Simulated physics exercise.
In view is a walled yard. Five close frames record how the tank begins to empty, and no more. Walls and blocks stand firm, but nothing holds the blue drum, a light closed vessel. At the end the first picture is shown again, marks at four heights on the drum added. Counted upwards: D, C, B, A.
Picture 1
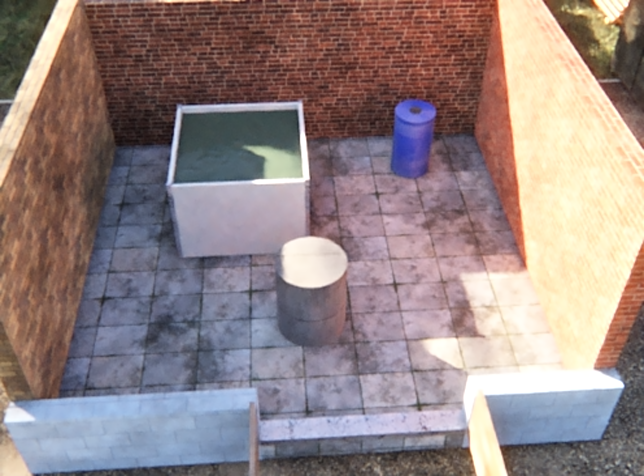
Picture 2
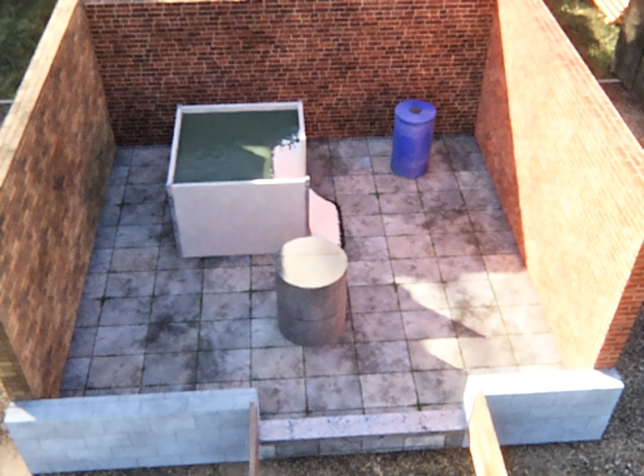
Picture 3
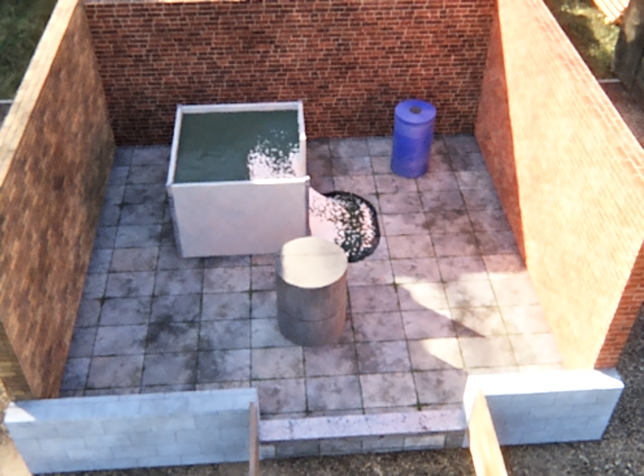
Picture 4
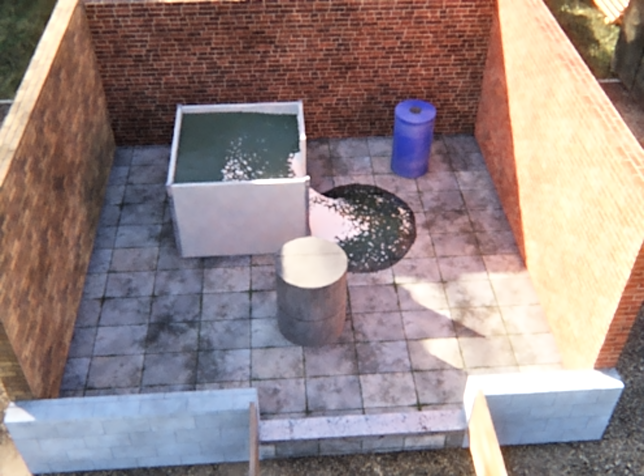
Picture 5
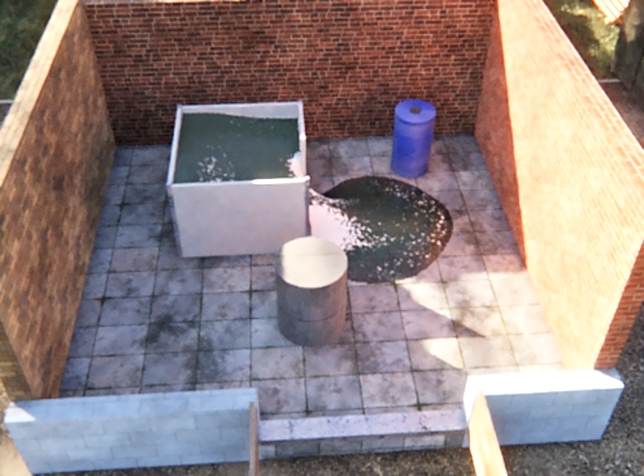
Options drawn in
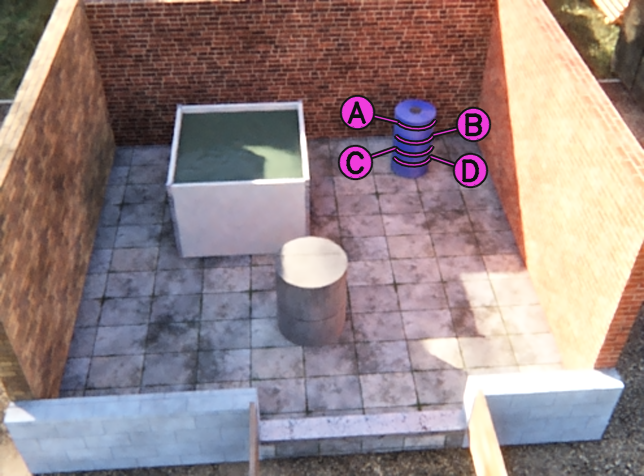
A big square tank of green water stood in a brick-walled yard, then water gushed from its right side and spread across the paving in a dark, foam-flecked puddle, while the blue drum stayed still.
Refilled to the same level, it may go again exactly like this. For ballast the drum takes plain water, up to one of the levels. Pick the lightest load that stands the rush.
The answer is line D.
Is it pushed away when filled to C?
No.
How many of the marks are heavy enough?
All four.
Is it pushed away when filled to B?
No.
On the marked copy, A at (418, 128); B at (417, 143); C at (415, 155); D at (414, 165); from the bottom up D, C, B, A.
For line A, it does not move.
For line B, it does not move.
For line C, it does not move.
For line D, it does not move.
